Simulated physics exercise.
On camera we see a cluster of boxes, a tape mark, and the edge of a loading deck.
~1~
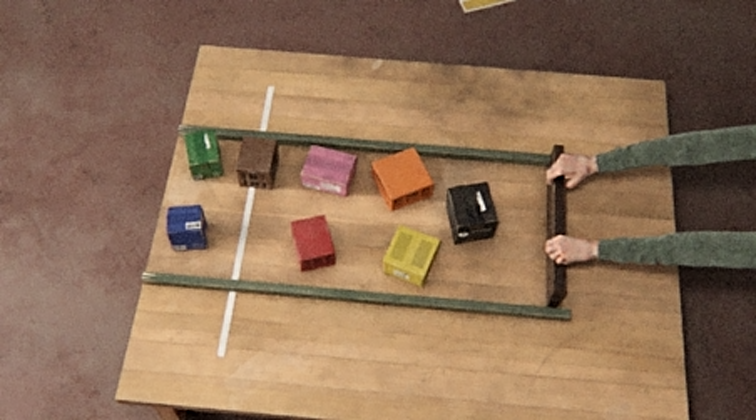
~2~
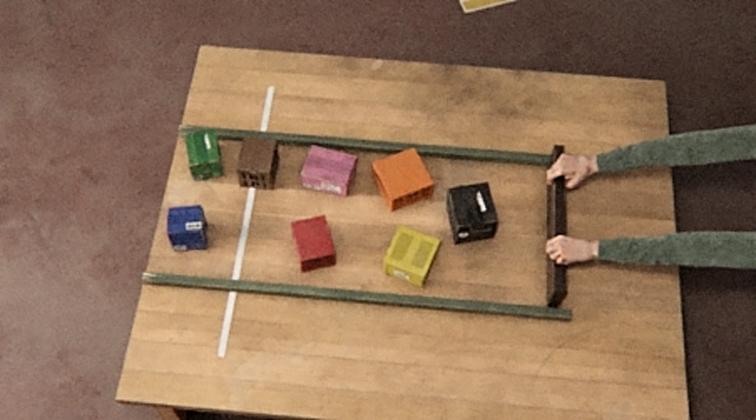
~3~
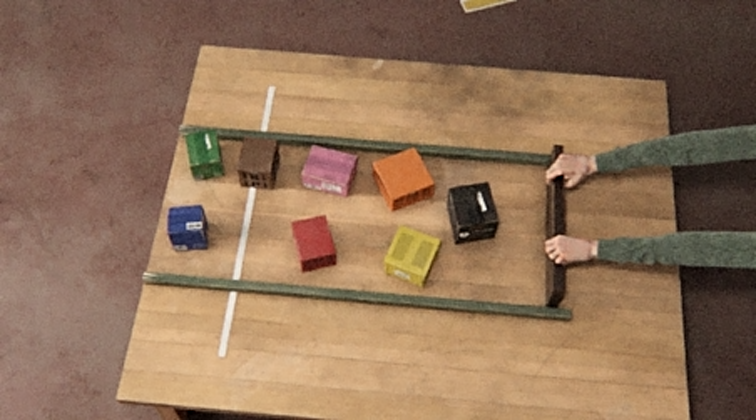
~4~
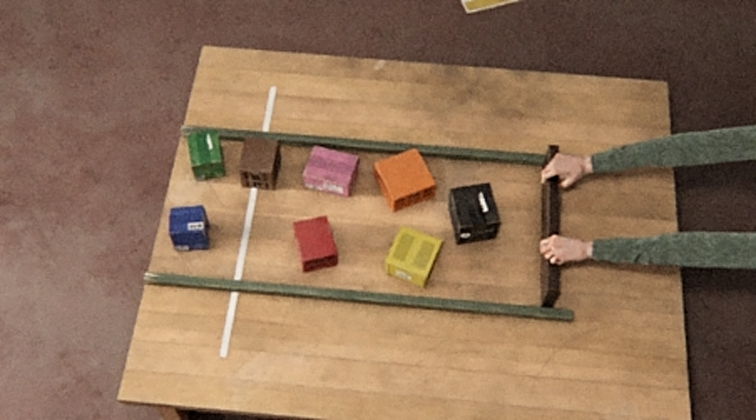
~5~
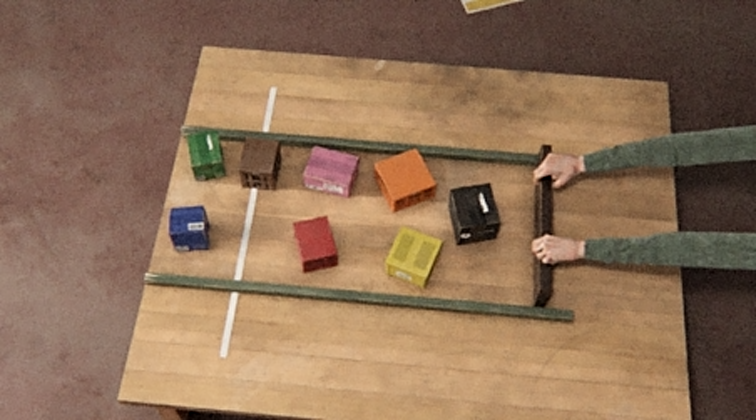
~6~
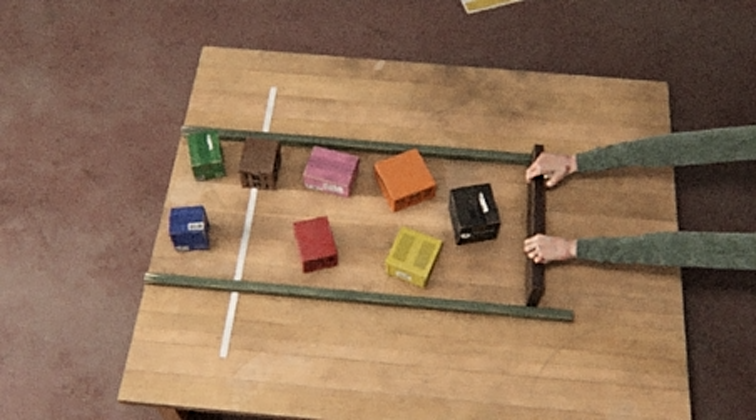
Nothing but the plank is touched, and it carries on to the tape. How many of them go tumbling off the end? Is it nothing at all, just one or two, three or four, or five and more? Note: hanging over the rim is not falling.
It will most likely knock three or four off.
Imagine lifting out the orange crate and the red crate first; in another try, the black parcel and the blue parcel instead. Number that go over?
Result, first then second: 1, 2.
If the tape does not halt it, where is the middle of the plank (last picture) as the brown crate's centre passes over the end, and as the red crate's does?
The brown crate puts it at (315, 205), the red crate at (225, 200).
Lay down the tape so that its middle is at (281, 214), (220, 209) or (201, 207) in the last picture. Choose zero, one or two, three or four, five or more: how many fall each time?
1 or 2; more than four; at least five.
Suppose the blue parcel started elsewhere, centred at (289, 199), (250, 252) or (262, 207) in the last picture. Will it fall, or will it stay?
It keeps its place, then topples off, then keeps its place.
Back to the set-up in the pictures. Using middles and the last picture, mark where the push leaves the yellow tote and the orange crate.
The yellow tote comes to rest at (219, 247), and the orange crate comes to rest at (198, 156).
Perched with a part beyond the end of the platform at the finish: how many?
1.
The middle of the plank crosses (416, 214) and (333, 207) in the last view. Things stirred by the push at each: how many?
4 by the first point, 7 by the second.
Early on, none off yet; green parcel at rest near (206, 156); blue parcel at rest near (190, 229); brown crate at rest near (260, 164).
A while later, none off yet; green parcel travelled about its own width near (174, 147); blue parcel at rest near (190, 229); brown crate travelled about its own width near (202, 156).
Finally, the number that fall off is three or four; lost, pink parcel, brown crate, blue parcel and green parcel.
